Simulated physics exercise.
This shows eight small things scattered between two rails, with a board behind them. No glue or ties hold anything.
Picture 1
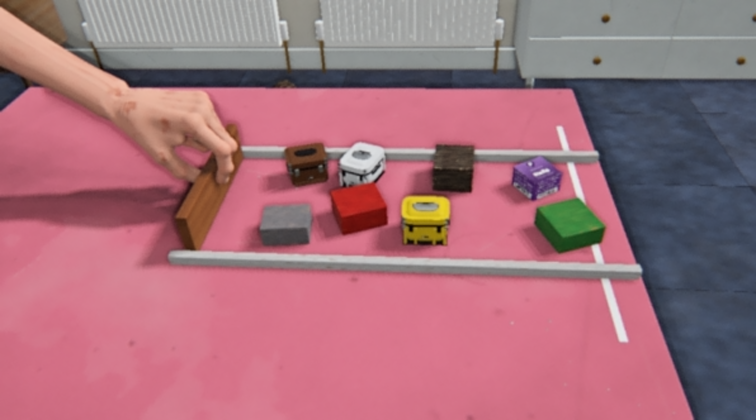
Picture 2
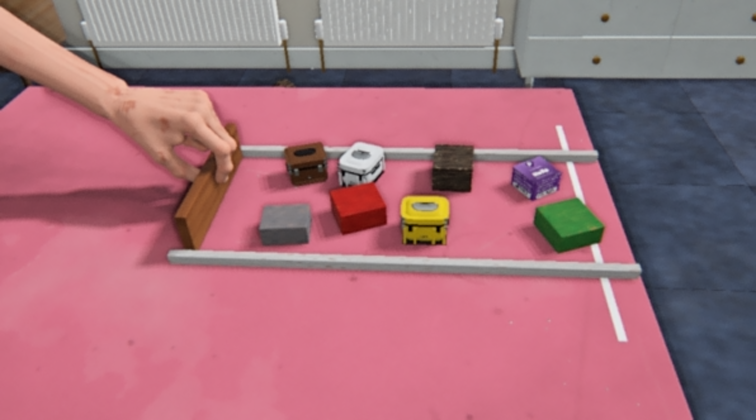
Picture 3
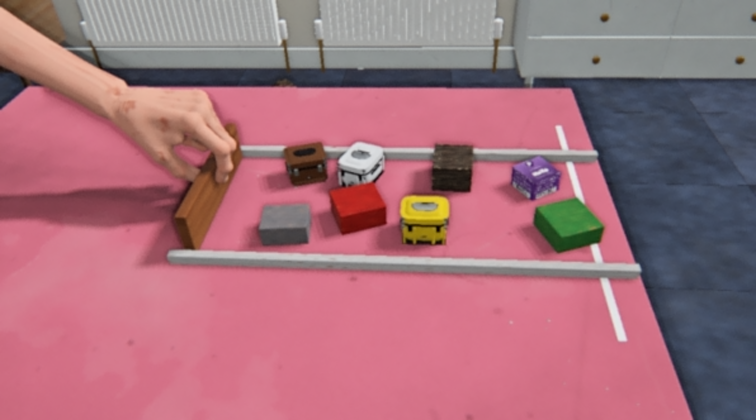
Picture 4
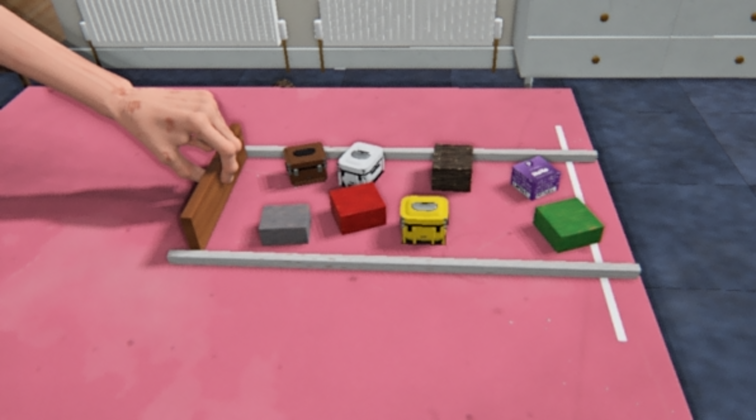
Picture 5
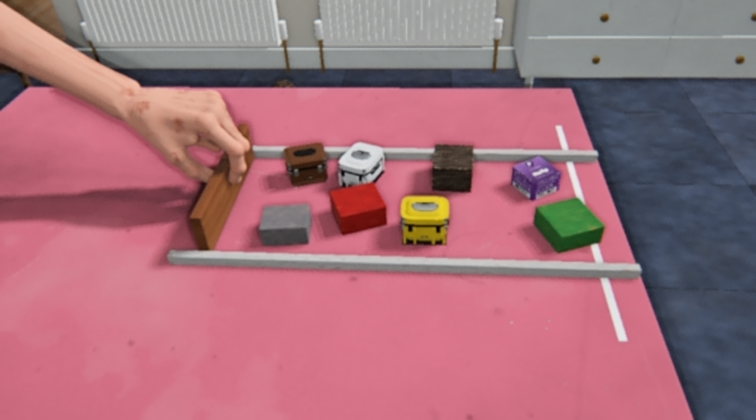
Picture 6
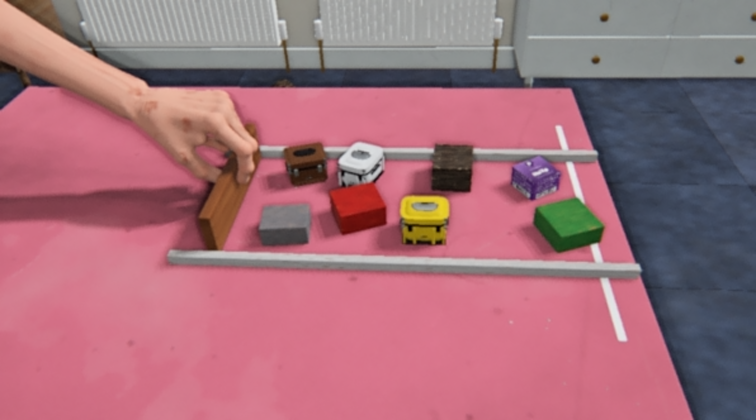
On a pink table, a hand slides a wooden board slightly right toward eight small objects.
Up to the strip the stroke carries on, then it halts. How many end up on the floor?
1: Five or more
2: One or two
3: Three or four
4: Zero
Five or more (1).
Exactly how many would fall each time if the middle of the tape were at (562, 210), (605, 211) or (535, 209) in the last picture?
Going through them in order, you'd see 5, 8 and 3.
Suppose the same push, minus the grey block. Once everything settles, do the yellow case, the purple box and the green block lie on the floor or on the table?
Yellow case gone, purple box gone, green block gone.
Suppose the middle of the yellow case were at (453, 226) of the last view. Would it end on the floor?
What happens is that the yellow case leaves.
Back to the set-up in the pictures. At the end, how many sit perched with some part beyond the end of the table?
Count of overhanging things: 3.
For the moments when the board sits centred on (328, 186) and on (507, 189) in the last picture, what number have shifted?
By the first moment it's 4, by the second it's 8.
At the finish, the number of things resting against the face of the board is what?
That number would be 3.
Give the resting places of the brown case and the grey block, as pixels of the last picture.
The one named first is at (598, 171), the next at (621, 238).
Soon after, none off yet; green block at rest near (568, 224); purple box at rest near (536, 178); black block at rest near (453, 168).
After that, none off yet; green block displaced a little near (595, 224); purple box displaced well along near (607, 184); black block displaced well along near (564, 168).
In the end, the number that fall off is five or more; gone, white case, yellow case, black block, purple box and green block.
